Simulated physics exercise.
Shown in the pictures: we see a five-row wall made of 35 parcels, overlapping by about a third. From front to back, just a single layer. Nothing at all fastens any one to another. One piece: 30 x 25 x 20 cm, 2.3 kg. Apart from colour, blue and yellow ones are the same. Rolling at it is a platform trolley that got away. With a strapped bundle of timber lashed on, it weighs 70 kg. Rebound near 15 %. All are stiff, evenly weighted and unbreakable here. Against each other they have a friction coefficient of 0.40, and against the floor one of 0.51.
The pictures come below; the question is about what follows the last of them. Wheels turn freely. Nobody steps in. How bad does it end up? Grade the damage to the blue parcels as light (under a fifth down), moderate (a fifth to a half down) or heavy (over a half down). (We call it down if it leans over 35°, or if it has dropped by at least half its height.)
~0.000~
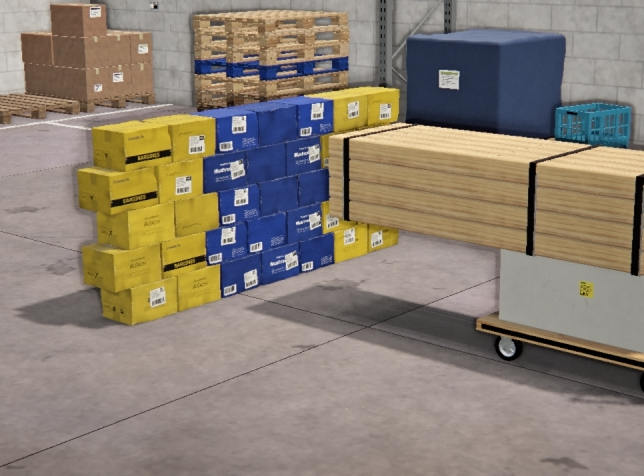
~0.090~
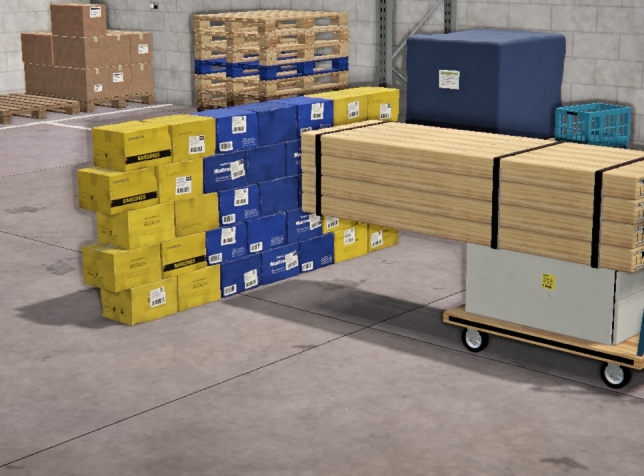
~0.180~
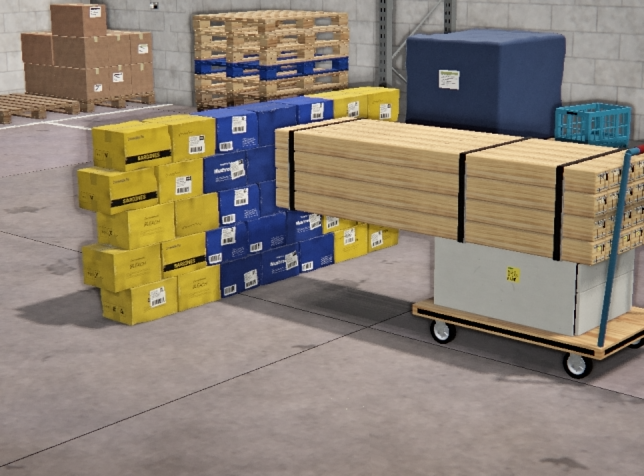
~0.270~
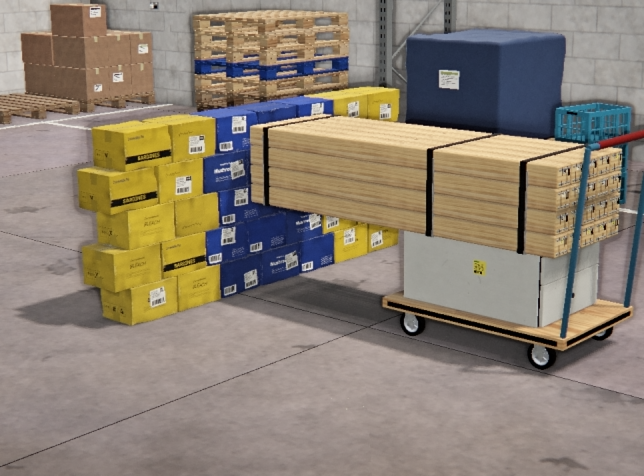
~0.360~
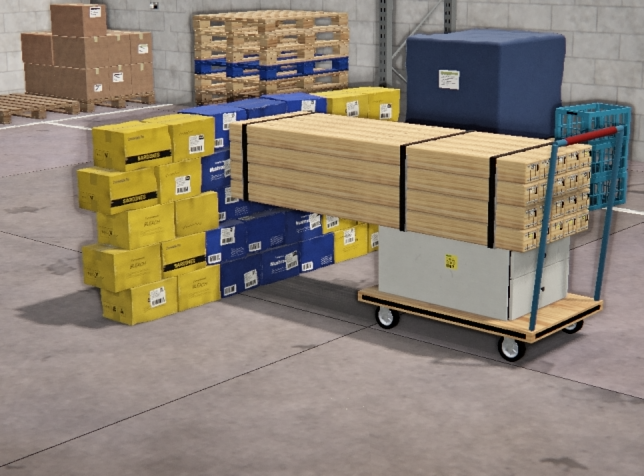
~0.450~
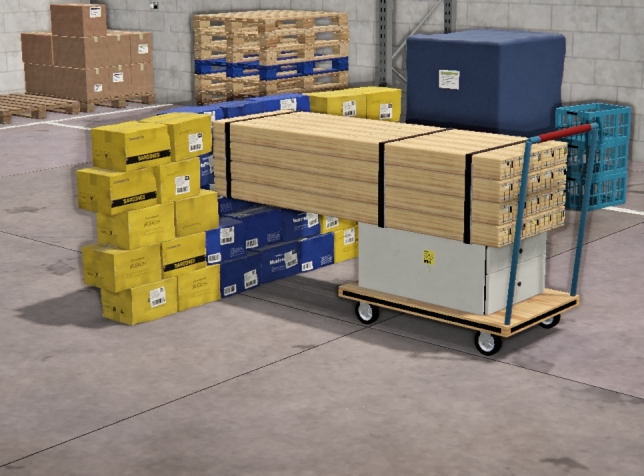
Heavy.
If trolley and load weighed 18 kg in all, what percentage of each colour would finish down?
Colour by colour that makes yellow 20, blue 80 percent.
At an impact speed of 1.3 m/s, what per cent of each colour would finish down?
Down at the end: Yellow 20 per cent, blue 80 per cent.
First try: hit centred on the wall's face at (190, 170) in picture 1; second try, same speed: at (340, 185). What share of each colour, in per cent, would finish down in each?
You'd get yellow at 40 followed by 40, and blue at 30 followed by 50 percent.
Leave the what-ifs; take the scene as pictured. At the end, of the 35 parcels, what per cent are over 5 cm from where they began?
50 in a hundred.
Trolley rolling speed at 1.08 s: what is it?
It is moving at around 1.0 m/s.
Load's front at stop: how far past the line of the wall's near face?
Distance: Approx. 130 cm.
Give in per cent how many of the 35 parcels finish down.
Near 35 per cent.
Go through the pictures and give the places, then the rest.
In the first picture (each place is the centre of the face we see best), load (337, 162) 64 cm short of the wall; top blue parcel (239, 133); top yellow parcel (149, 148); all as stacked.
In the second picture, load (309, 158) 45 cm short of the wall; top blue parcel (239, 133).
In the third picture, load (283, 154) 27 cm short of the wall; top blue parcel (239, 133).
In the fourth picture, load (258, 150) 9 cm short of the wall; top blue parcel (239, 133).
In the fifth picture, load (237, 146) 7 cm into the wall's line; top blue parcel (229, 130) moved 7 cm; 9 have shifted.
In the sixth picture, load (220, 144) 19 cm into the wall's line; top yellow parcel (149, 148); 15 have shifted.
By 0.54 s, load 31 cm past the wall's line, still rolling; none of the 15 blue parcels down (0 of 35 in all colours); top blue parcel tilted 13°.
By 0.76 s, load 59 cm past the wall's line, still rolling; 11 of the 15 blue parcels down (11 of 35 in all colours); top blue parcel tilted 41°, 38 cm lower.
By 1.08 s, load 97 cm past the wall's line, still rolling; 11 of the 15 blue parcels down (13 of 35 in all colours); top blue parcel upside down.
By 1.44 s, load 1.23 m past the wall's line, still rolling; 11 of the 15 blue parcels down (13 of 35 in all colours); top blue parcel tilted 5°, 76 cm lower.
When it is over (2.3 s), load 1.31 m past the wall's line, stopped; 11 of the 15 blue parcels down (13 of 35 in all colours); top blue parcel 78 cm lower; top yellow parcel unmoved. That is 73 per cent. In pixels of the last frame, middles, top yellow parcel near (131, 146).
